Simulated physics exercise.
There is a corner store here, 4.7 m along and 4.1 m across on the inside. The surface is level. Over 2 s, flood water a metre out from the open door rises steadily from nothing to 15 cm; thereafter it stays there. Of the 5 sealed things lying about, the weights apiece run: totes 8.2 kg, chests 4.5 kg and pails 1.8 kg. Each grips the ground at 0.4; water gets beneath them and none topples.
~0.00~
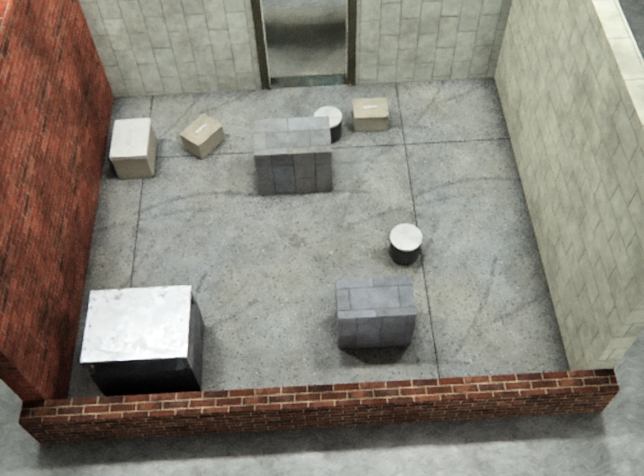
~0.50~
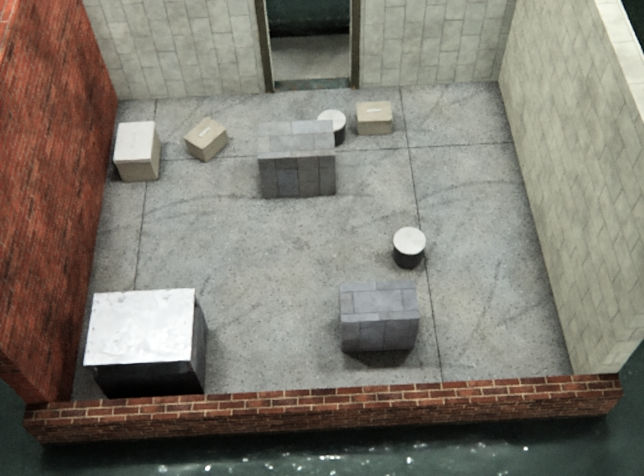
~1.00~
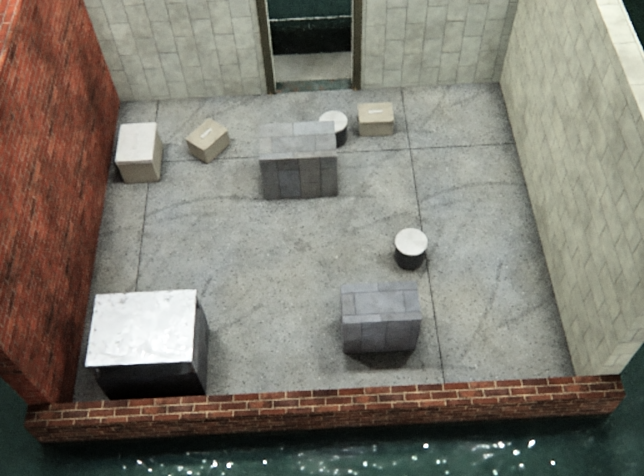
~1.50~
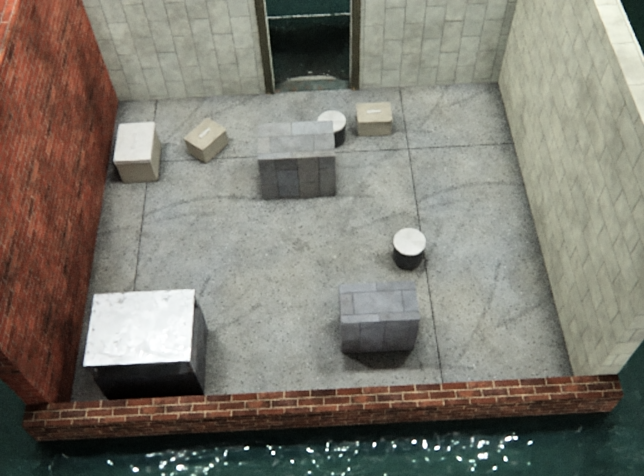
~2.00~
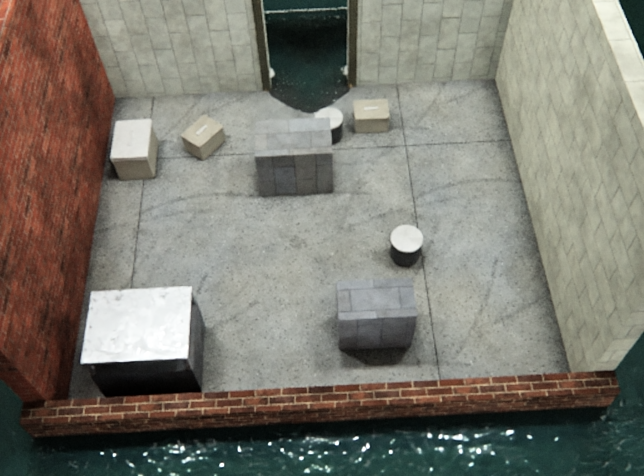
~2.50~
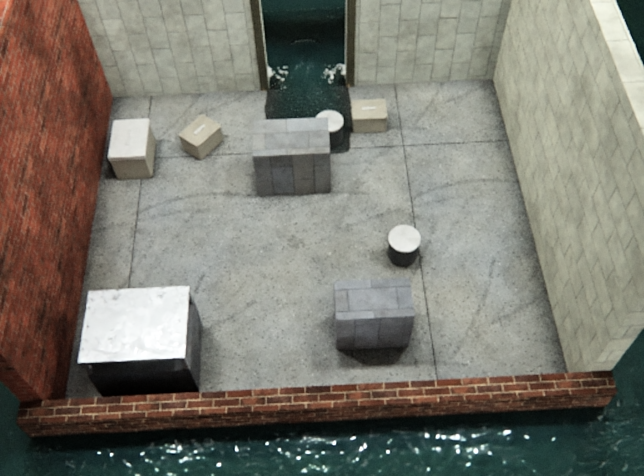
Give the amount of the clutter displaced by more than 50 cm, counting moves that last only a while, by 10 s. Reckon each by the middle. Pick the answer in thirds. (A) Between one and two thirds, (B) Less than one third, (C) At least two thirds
(A) Between one and two thirds.
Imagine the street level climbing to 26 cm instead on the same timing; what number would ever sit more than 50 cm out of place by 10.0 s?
Then the count would be 5.
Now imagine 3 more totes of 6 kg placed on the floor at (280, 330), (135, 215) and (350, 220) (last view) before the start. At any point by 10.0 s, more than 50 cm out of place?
In turn: Less, short of it, less.
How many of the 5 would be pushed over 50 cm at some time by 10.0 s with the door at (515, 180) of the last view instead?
Result: 3 of them.
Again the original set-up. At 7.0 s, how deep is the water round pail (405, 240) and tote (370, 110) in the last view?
About 2 and 3 cm.
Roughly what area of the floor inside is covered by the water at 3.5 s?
The covered patch comes to about 3.5 m2.
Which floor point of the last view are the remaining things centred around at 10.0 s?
(334, 229).
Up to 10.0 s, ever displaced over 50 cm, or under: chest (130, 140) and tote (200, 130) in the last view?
Well, the first goes shorter, the second shorter.
After 3.5 s 1 of 5 are over 50 cm from their spots; 0 afloat.
After 4.5 s 1 of 5 are over 50 cm from their spots; 0 afloat.
After 7.0 s 2 of 5 are over 50 cm from their spots; 1 afloat.
After 10.0 s 2 of 5 are over 50 cm from their spots, and 2 have been at some point; 3 afloat.
